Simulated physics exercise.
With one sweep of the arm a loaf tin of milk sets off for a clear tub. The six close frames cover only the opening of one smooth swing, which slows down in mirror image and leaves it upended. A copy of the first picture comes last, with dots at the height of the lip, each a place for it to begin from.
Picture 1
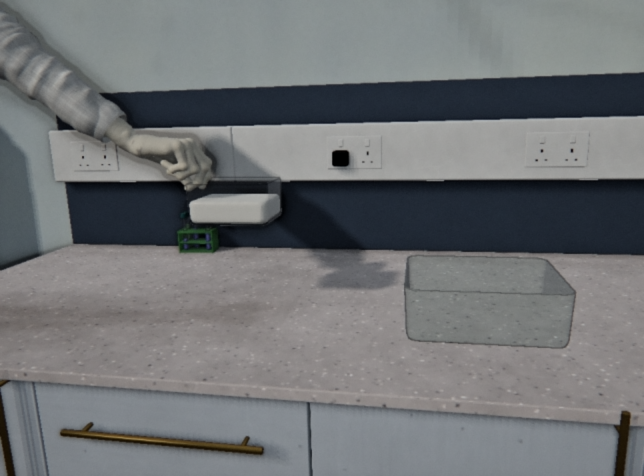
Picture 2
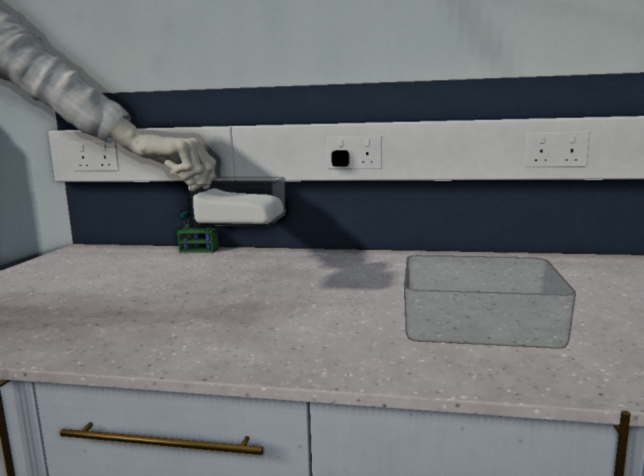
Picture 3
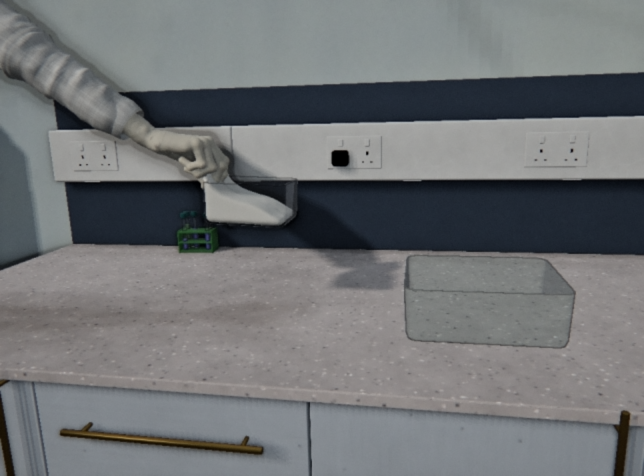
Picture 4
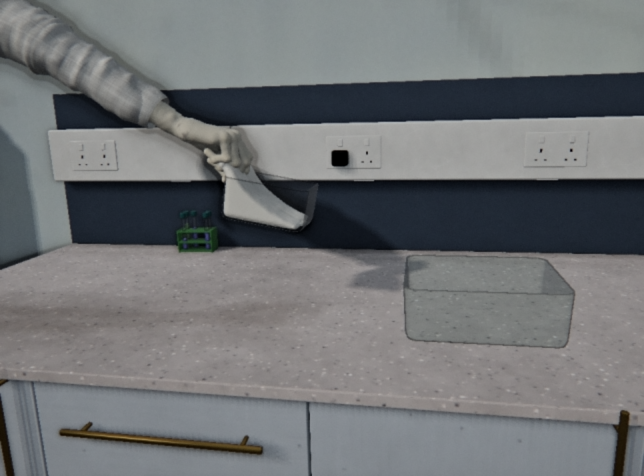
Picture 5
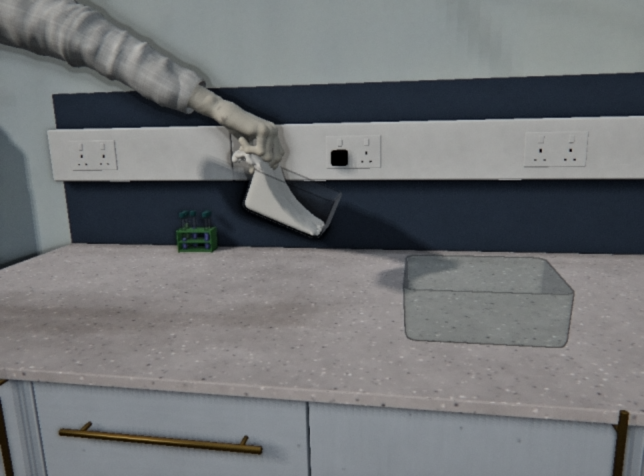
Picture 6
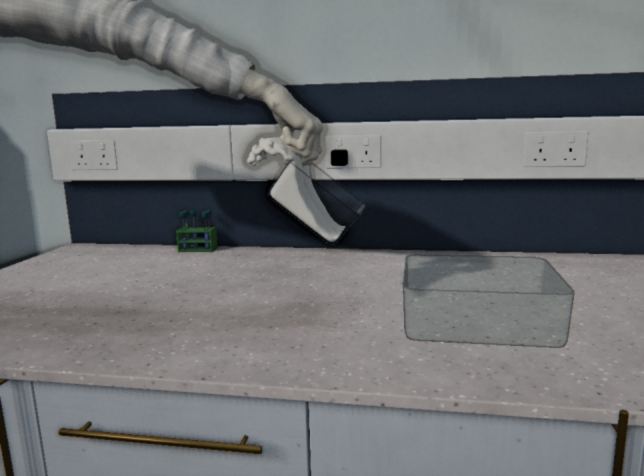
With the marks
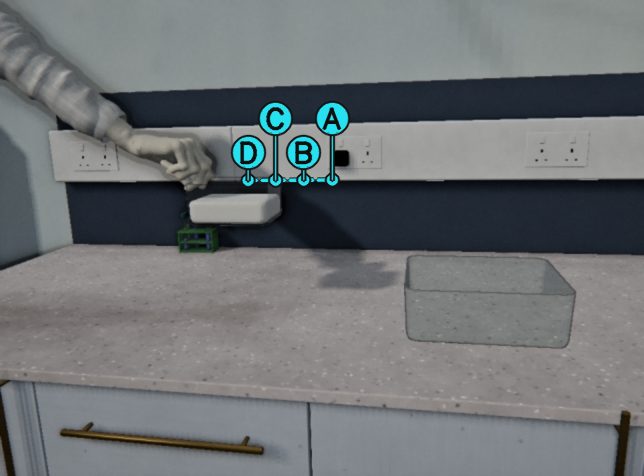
An arm in a pale sleeve held a clear container of milk above a speckled counter, then carried it right toward a clear tub, tilting it more and more steeply along the way.
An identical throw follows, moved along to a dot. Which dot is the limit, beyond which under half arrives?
Take D.
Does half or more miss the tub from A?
No.
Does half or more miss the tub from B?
No, that is safe.
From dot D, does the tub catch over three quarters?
No, it does not.
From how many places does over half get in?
All four.
On the marked copy, A at (332, 180); B at (303, 180); C at (275, 180); D at (248, 180).
With A, about 68 % lands in the tub, 12 % falls short and 20 % goes beside or beyond.
With B, about 72 % lands in the tub, 13 % falls short and 14 % goes beside or beyond.
With C, about 68 % lands in the tub, 20 % falls short and 12 % goes beside or beyond.
With D, about 62 % lands in the tub, 27 % falls short and 11 % goes beside or beyond.
